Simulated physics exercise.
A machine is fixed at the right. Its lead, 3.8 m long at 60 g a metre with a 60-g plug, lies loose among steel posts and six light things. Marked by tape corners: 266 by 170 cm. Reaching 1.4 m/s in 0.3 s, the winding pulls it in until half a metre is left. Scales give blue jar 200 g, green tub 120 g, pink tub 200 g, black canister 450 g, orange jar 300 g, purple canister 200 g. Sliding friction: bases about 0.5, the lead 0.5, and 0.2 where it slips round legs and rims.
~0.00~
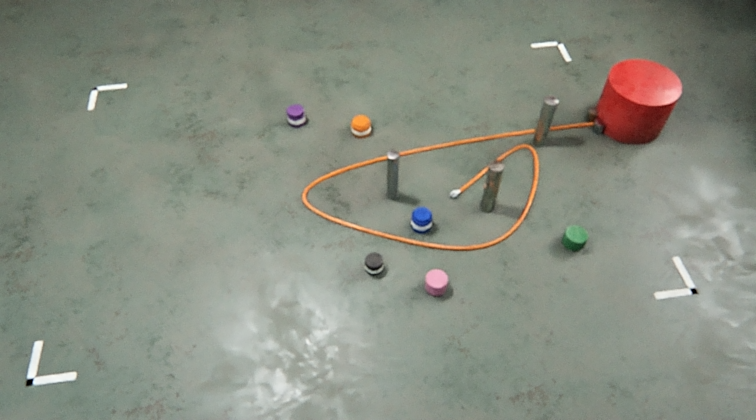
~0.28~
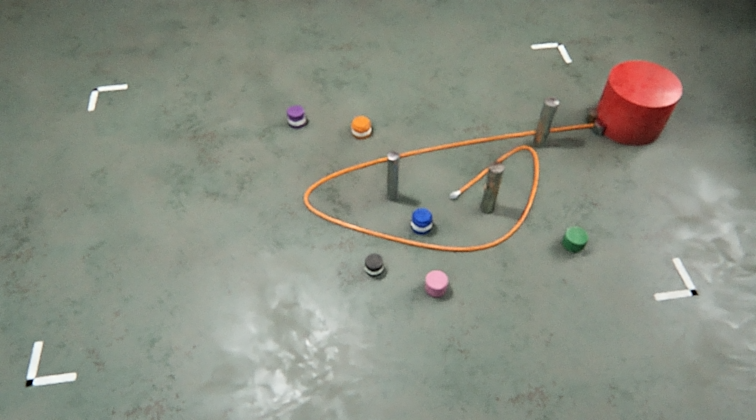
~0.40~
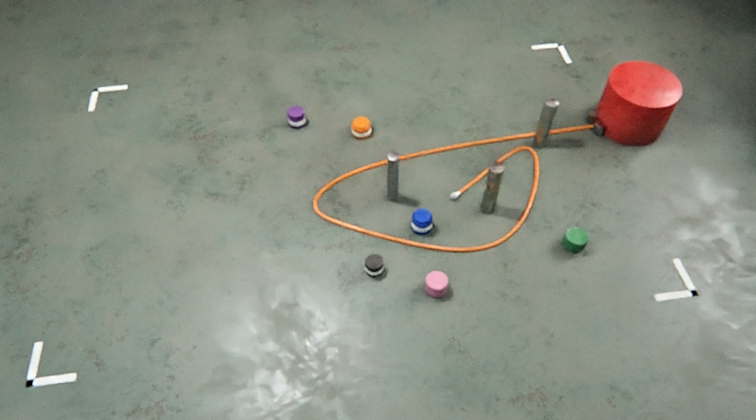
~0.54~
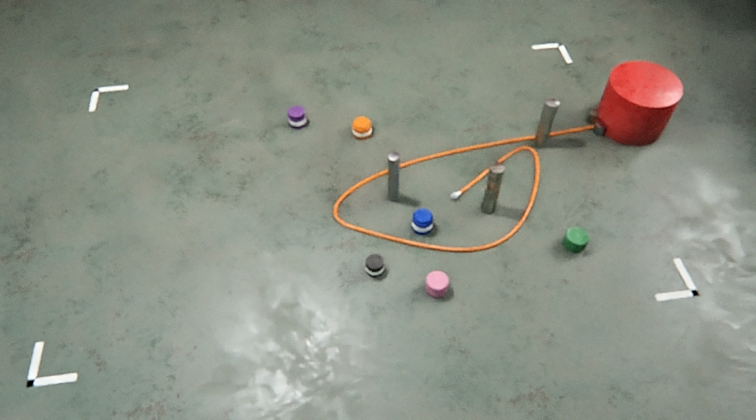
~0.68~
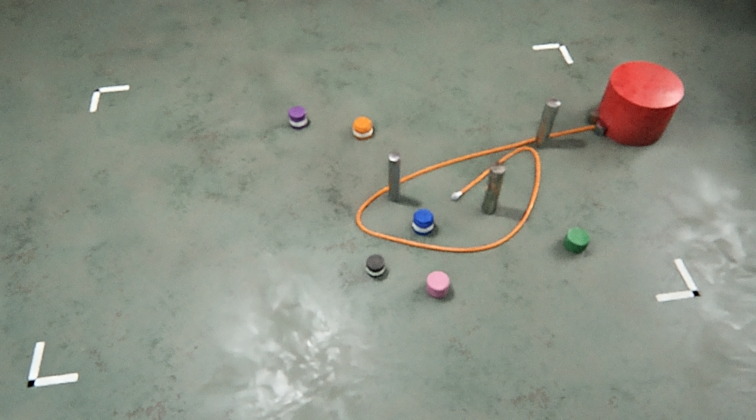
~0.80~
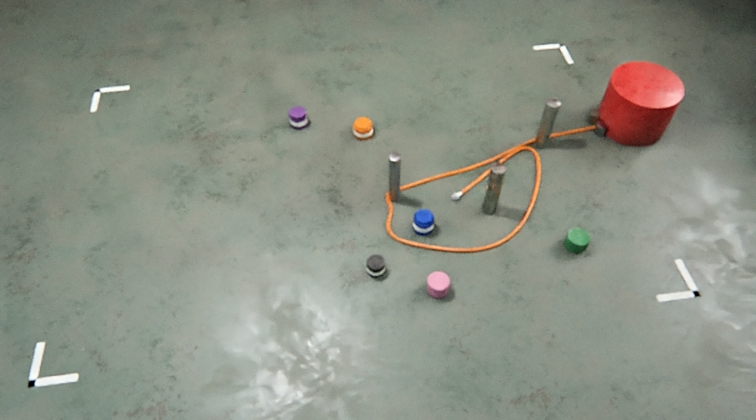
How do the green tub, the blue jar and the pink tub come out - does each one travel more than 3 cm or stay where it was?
Green tub: Stays where it was. Blue jar: Travels farther. Pink tub: Stays where it was.
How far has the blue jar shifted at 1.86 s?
For the blue jar, I'd say close to 20 cm.
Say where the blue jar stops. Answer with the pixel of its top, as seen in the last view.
You'll find it ending up somewhere near (428, 179).
By 1.3 s, plug at (458, 195); nothing else has moved.
By 1.9 s, plug at (427, 253); blue jar 21 cm off its start.
By 2.4 s, plug at (493, 92); blue jar 22 cm off its start at (428, 179), orange jar 11 cm off its start at (371, 108).
By 2.9 s, plug at (609, 87); blue jar 22 cm off its start, orange jar 11 cm off its start.
By 3.7 s, plug at (611, 89); blue jar 22 cm off its start at (428, 179), green tub 0 cm off its start at (579, 236), pink tub 0 cm off its start at (439, 281), orange jar 11 cm off its start at (371, 108).
